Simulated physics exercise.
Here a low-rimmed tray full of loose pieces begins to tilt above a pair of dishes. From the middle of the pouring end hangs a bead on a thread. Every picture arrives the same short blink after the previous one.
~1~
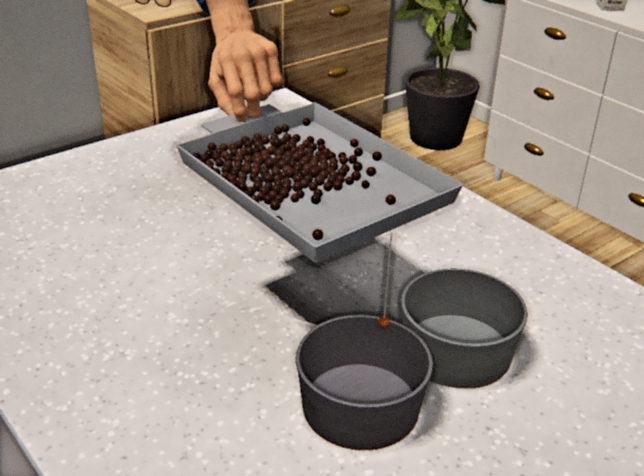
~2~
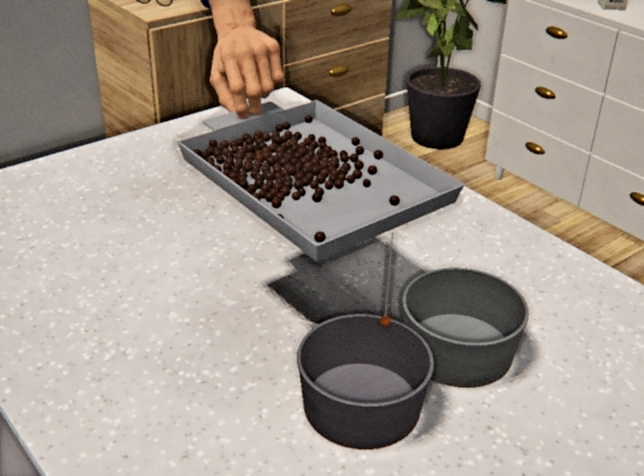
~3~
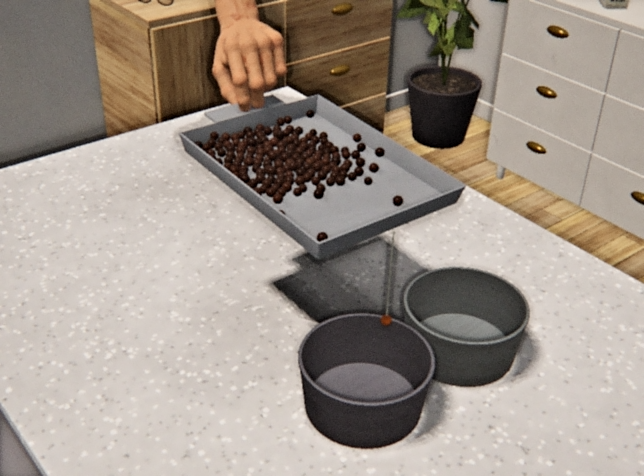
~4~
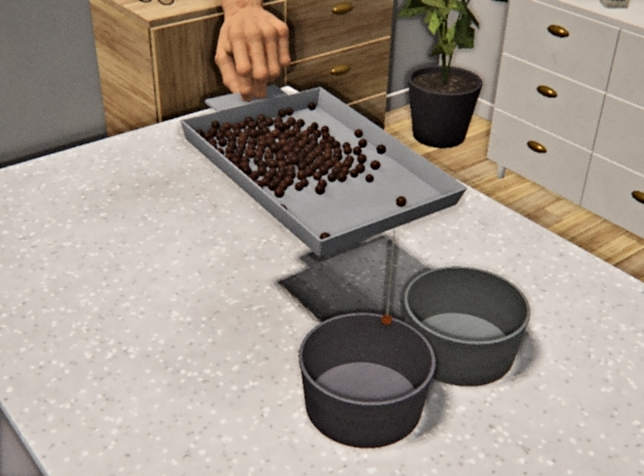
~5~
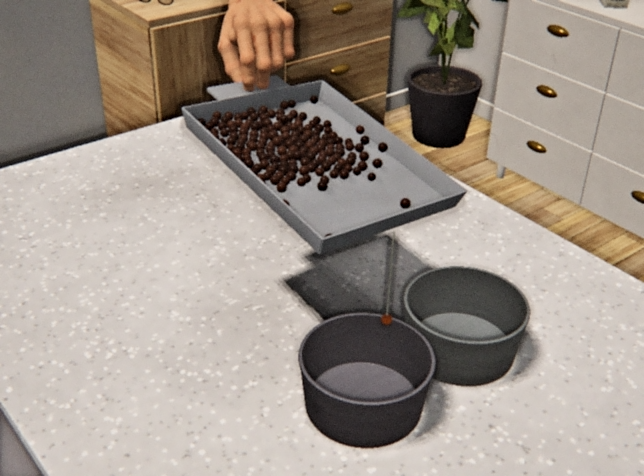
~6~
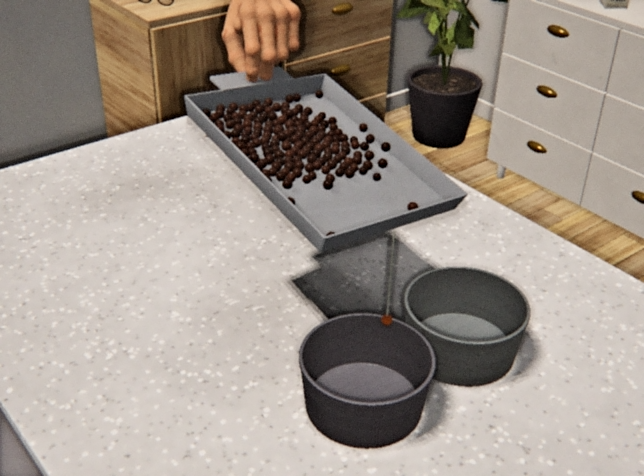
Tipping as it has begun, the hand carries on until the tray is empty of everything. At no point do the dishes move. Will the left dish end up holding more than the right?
No.
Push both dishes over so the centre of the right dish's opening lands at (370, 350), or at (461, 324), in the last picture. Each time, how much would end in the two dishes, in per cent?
Close to 0 %, followed by close to 100 %.
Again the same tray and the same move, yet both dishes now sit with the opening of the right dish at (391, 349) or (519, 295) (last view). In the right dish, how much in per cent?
That makes 0 per cent, followed by 30 per cent.
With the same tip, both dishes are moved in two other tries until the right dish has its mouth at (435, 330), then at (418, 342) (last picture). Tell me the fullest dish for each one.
The first try: Right. The second: The right one.
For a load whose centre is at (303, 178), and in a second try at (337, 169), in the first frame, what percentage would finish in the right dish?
That would be 100 per cent, and then 100 per cent.
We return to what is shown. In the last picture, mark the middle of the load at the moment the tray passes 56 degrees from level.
Look about (413, 187) in the last picture.
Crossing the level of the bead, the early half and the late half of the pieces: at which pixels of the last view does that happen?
Early half (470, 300), late half (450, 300).
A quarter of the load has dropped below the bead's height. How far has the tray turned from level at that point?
It is at around 85 degrees by then.
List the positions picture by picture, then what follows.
The first picture shows corners of the pouring end near (316, 242) and (456, 184), level; middle of the load near (283, 165), chocolate balls; left dish near (407, 416); right dish near (507, 356); bead on its thread near (384, 322).
The second picture shows corners of the pouring end near (318, 241) and (458, 184), level; middle of the load near (284, 163).
The third picture shows corners of the pouring end near (320, 239) and (459, 185), tipped barely, lowest at the right corner; middle of the load near (285, 158).
The fourth picture shows corners of the pouring end near (322, 237) and (461, 187), tipped a little, lowest at the right corner; middle of the load near (287, 151).
The fifth picture shows corners of the pouring end near (324, 235) and (461, 189), tipped a little, lowest at the right corner; middle of the load near (289, 144).
The sixth picture shows corners of the pouring end near (326, 233) and (461, 192), tipped a little, lowest at the right corner; middle of the load near (295, 140), near half on the move; left dish near (410, 414); right dish near (510, 354).
Shortly afterwards, tray tipped steeply; all but a few on the tray; a little in the right dish; only a few in the air.
Next, tray tipped right over; near a quarter on the tray; near two thirds in the right dish; only a few outside both; a little in the air.
Some moments later, tray tipped past a quarter turn; all but a few in the right dish; only a few outside both.
In the end, tray tipped past a quarter turn; none at all in the left dish; all but a few in the right dish; only a few outside both.
